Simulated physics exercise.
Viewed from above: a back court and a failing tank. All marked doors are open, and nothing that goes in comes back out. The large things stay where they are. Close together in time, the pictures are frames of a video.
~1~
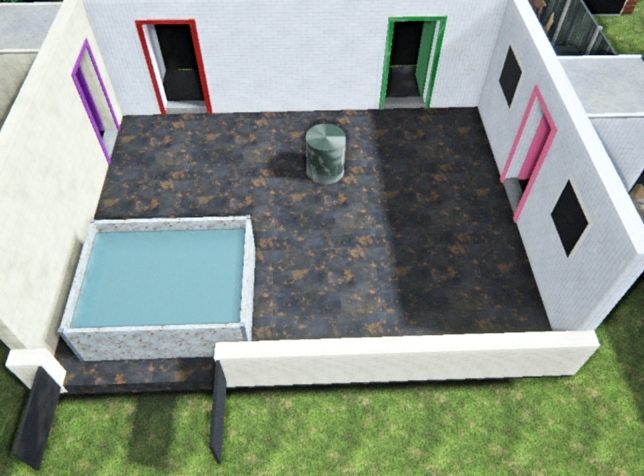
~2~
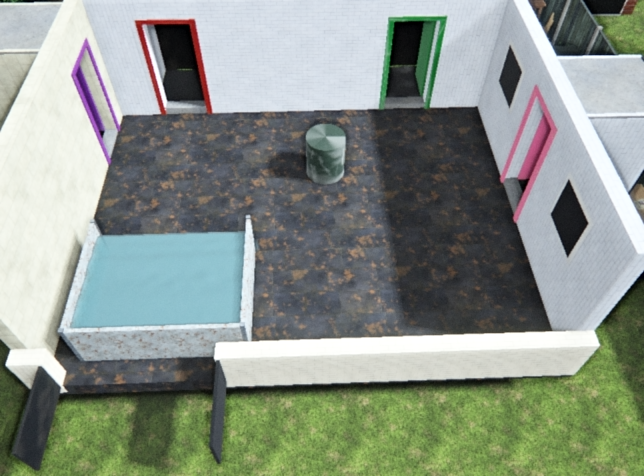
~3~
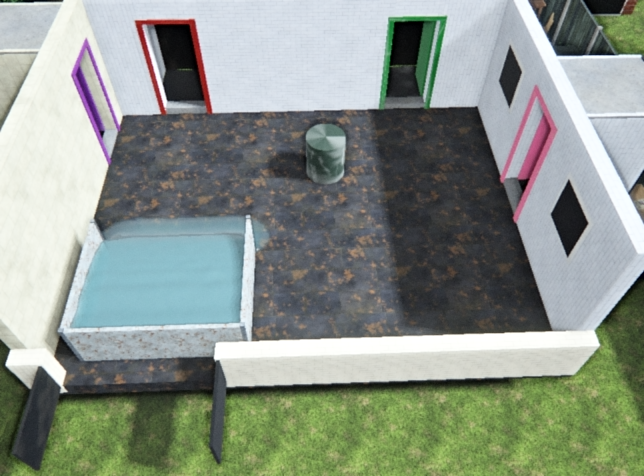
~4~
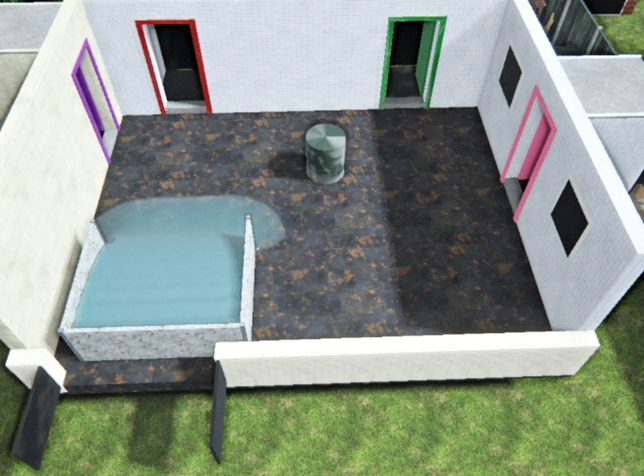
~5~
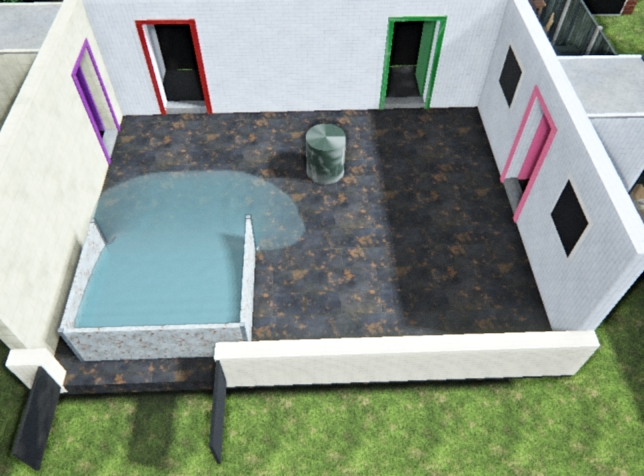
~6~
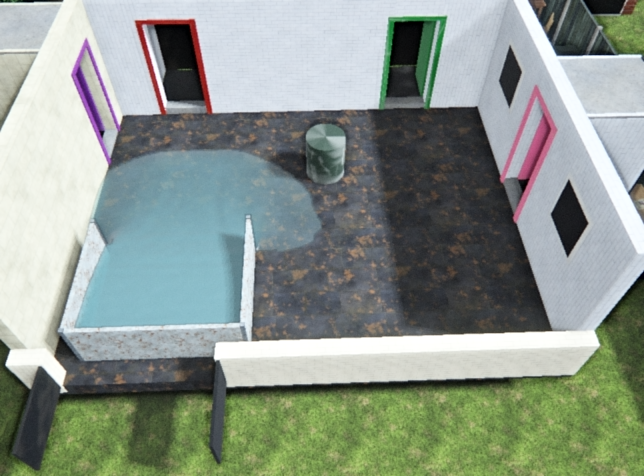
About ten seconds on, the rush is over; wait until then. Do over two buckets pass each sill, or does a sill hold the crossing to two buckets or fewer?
The pink door holds it to two or fewer; the red door passes over two; the purple door passes over two; the green door holds it to two or fewer.
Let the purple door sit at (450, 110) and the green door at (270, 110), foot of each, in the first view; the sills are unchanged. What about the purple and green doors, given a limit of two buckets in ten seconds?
Looking at it, the purple door tops the limit, and the green door tops the limit.
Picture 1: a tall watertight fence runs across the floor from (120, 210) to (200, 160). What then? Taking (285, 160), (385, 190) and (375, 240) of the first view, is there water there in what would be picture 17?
In order: Soaked, soaked, untouched.
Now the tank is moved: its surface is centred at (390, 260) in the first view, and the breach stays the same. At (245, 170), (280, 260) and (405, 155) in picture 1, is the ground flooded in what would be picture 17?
Soaked, parched, soaked.
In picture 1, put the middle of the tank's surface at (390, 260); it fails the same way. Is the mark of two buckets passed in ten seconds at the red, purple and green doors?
The red door stays within the limit, the purple door exceeds the limit, the green door exceeds the limit.
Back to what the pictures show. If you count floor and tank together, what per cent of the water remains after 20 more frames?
Some 86 per cent has not gone.
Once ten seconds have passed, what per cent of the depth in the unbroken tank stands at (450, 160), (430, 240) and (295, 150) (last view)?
First 8, next 6, last 6 in a hundred.
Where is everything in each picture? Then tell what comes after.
Still water in the water tank at (163, 273), in the first frame.
The front is at a hidden place, out from the gap on the water tank's far side, in the second frame.
The front is at (263, 233), out from the gap on the water tank's far side, in the third frame.
Water pours out on the water tank's far side and has run to a hidden place, in the fourth frame.
The front is at (100, 197), out from the gap on the water tank's far side, in the fifth frame.
The front is at (134, 161), out from the gap on the water tank's far side, in the sixth frame.
A moment on, water covers 40 % of the floor; the pink door not reached, the red door over two buckets in, the purple door wet at the sill, nothing in, the green door not reached.
Next, water covers 45 % of the floor; the pink door not reached, the red door far over two buckets in, the purple door under two buckets in, the green door not reached.
Then, water covers 60 % of the floor; the pink door not reached, the red door far over two buckets in, the purple door far over two buckets in, the green door wet at the sill, nothing in.
Later, water covers 85 % of the floor; the pink door wet at the sill, nothing in, the red door far over two buckets in, the purple door far over two buckets in, the green door wet at the sill, nothing in.
In the end, water covers 95 % of the floor; the pink door wet at the sill, nothing in, the red door far over two buckets in, the purple door far over two buckets in, the green door wet at the sill, nothing in.
